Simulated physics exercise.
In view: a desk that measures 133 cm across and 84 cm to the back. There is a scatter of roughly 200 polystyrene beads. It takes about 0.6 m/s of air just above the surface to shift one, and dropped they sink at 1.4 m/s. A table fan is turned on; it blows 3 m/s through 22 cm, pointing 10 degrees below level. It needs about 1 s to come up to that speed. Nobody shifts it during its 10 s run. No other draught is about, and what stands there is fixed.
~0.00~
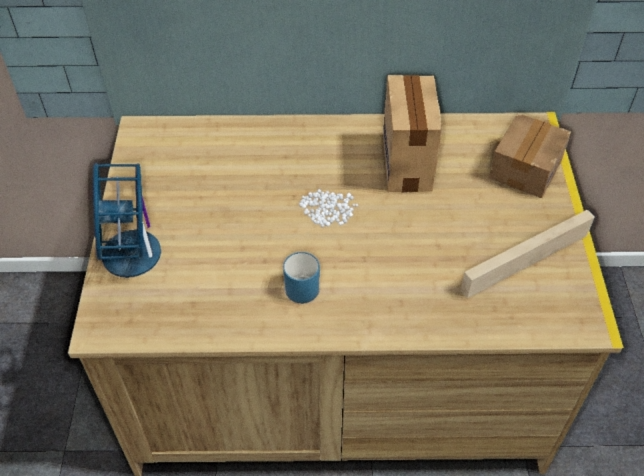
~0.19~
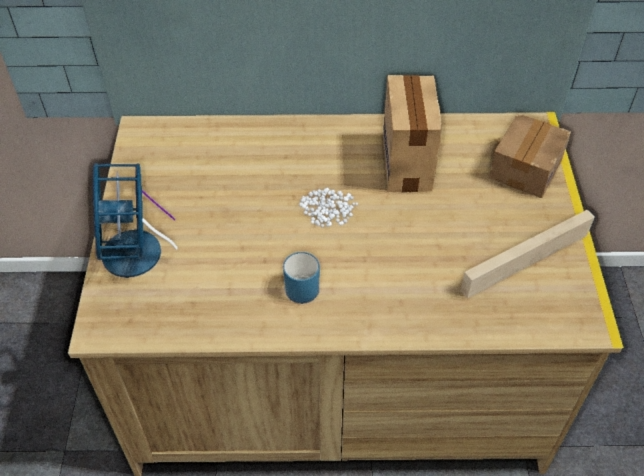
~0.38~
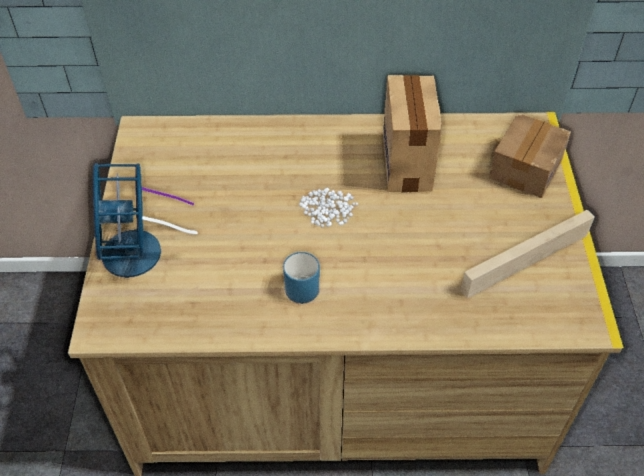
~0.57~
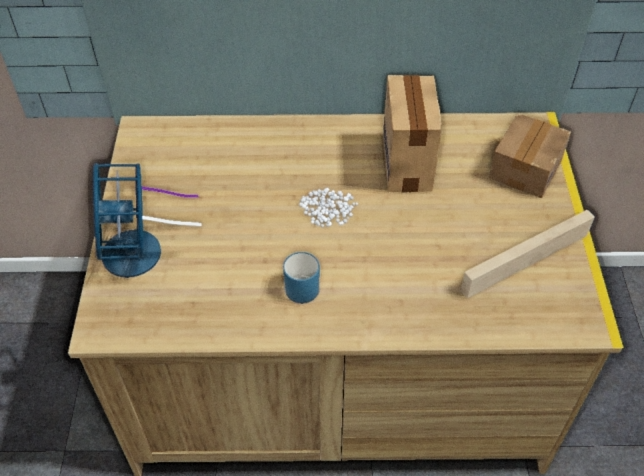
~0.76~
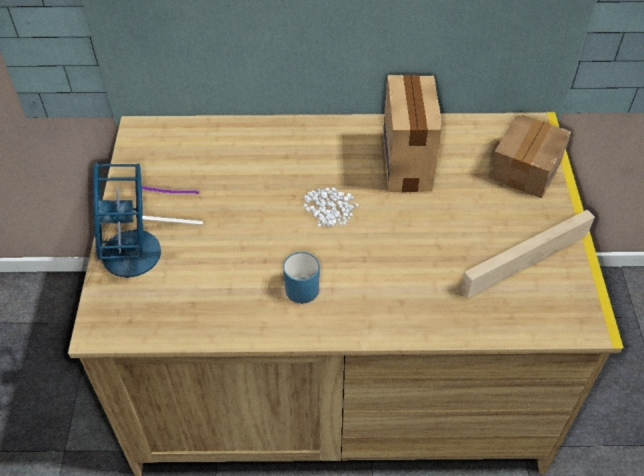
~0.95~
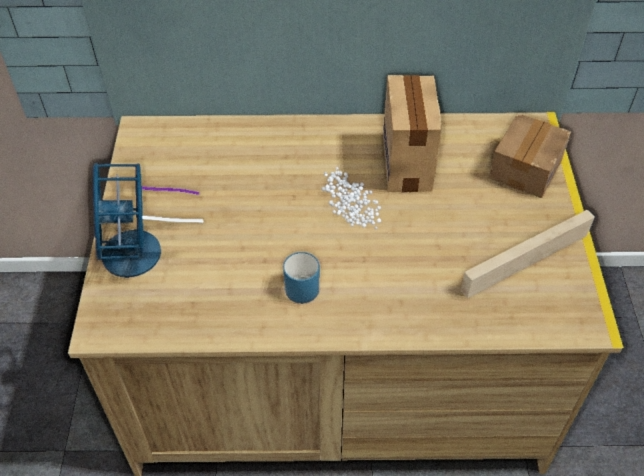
A wooden desk stands against a grey-green wall with blue brick at both sides, seen from above and in front by a still camera. A blue table fan sits at the left, white beads and a blue mug near the middle, two cardboard boxes and a pale plank at the right. Purple and white ribbons swing out rightward from the fan, then the beads slide right and spread.
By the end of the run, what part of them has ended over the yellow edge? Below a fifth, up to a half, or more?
By then more than half are over the yellow edge.
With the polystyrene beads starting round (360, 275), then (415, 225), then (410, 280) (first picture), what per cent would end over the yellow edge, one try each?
In that order: 4 %, 100 %, 0 %.
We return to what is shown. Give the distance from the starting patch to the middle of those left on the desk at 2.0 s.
Roughly 60 cm.
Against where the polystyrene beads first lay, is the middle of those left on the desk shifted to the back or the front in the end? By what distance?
To the back, by about 35 cm.
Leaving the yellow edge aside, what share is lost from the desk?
About 0 %.
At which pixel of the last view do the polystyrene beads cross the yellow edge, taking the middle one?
Near (582, 206).
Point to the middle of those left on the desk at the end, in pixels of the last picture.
Near (229, 115).
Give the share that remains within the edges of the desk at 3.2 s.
About 30 %.
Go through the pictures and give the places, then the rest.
The middle of the polystyrene beads is near (326, 206), none has stirred yet and the mouth of the table fan is at (119, 212), in the first frame.
The middle of the polystyrene beads is near (328, 206), none has stirred yet and the yellow edge is centred on (585, 216), in the second frame.
The middle of the polystyrene beads is near (328, 206), none has stirred yet, the top of a mug is at (301, 266) and the top of a box is at (414, 101), in the third frame.
The middle of the polystyrene beads is near (328, 206) and none has stirred yet, in the fourth frame.
The middle of the polystyrene beads is near (329, 206), the farthest in sight from the table fan is at (357, 206) and about 10 % have left their places, in the fifth frame.
The middle of the polystyrene beads is near (350, 201), the farthest in sight from the table fan is at (379, 208) and about 90 % have left their places, in the sixth frame.
After 2.0 s, 67 % are over the yellow edge; the middle of those still in play is near (493, 113); 50 % have settled or left.
After 3.2 s, 72 % are over the yellow edge; the middle of those still in play is near (247, 116); 73 % have settled or left.
After 5.5 s, 73 % are over the yellow edge; the middle of those still in play is near (239, 118); 74 % have settled or left.
After 10.0 s, at the end, 76 % are over the yellow edge; the middle of those still in play is near (234, 115).
